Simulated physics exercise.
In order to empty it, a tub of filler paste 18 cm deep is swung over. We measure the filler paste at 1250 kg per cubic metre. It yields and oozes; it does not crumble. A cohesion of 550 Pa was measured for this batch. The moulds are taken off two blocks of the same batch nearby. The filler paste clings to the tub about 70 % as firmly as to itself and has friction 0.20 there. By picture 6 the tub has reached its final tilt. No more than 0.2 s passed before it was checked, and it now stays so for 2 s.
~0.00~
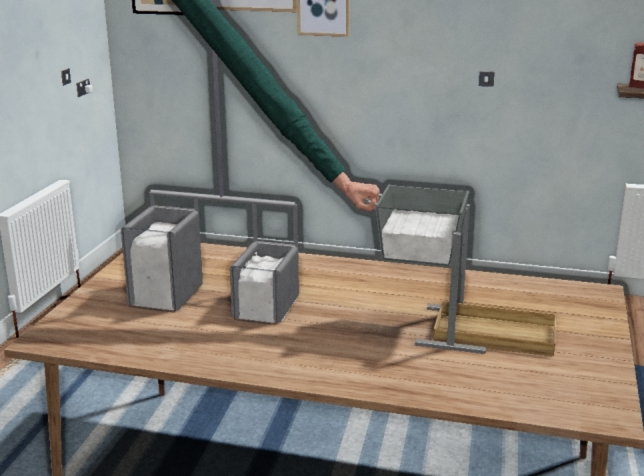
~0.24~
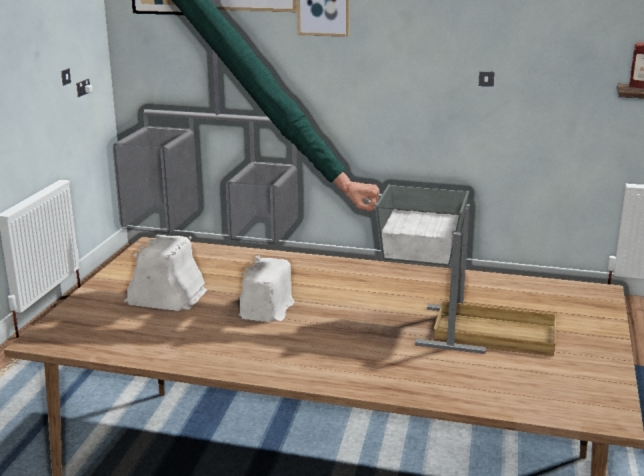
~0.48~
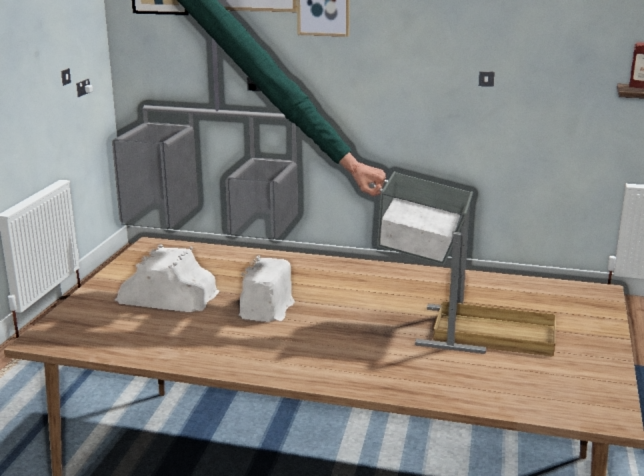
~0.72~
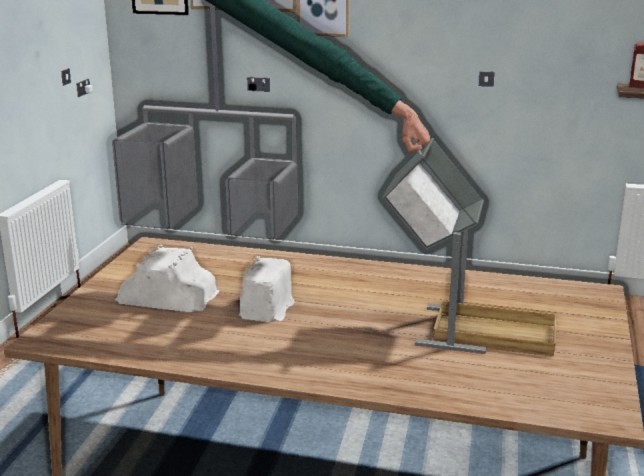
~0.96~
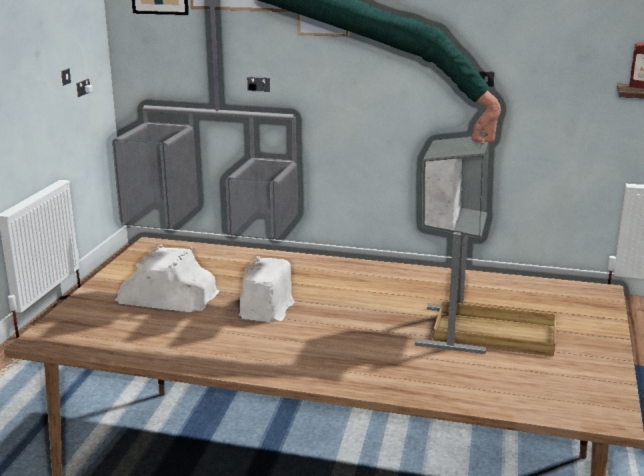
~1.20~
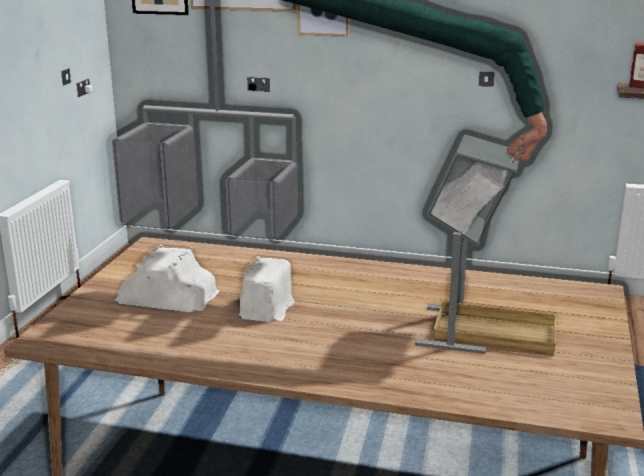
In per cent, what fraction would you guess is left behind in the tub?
My guess is 0 per cent.
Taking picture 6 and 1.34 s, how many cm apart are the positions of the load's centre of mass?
The distance comes to some 12 cm.
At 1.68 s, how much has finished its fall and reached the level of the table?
About 100 %.
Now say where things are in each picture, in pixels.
The first frame shows handle-side rim at (378, 206), tilt 0 degrees; highest point of the filler paste at (393, 233); test blocks 26 cm, 17 cm high (left to right).
The second frame shows handle-side rim at (378, 206), tilt 0 degrees; highest point of the filler paste at (393, 233); test blocks 21 cm, 16 cm high (left to right).
The third frame shows handle-side rim at (384, 193), tilt 11 degrees; highest point of the filler paste at (385, 220); test blocks 17 cm, 16 cm high (left to right).
The fourth frame shows handle-side rim at (424, 158), tilt 49 degrees; highest point of the filler paste at (407, 180); test blocks 17 cm, 16 cm high (left to right).
The fifth frame shows handle-side rim at (484, 156), tilt 88 degrees; highest point of the filler paste at (454, 161); test blocks 17 cm, 16 cm high (left to right).
The sixth frame shows handle-side rim at (515, 173), tilt 111 degrees; highest point of the filler paste at (480, 174); test blocks 17 cm, 16 cm high (left to right).
By 1.34 s, the tub is at 111 degrees and holds 45 %.
By 1.51 s, the tub is at 111 degrees and holds 0 %.
By 1.68 s, the tub is at 111 degrees and holds 0 %.
By 1.85 s, the tub is at 111 degrees and holds 0 %.
By 3.20 s, at the end, the tub is at 111 degrees and holds 0 %.
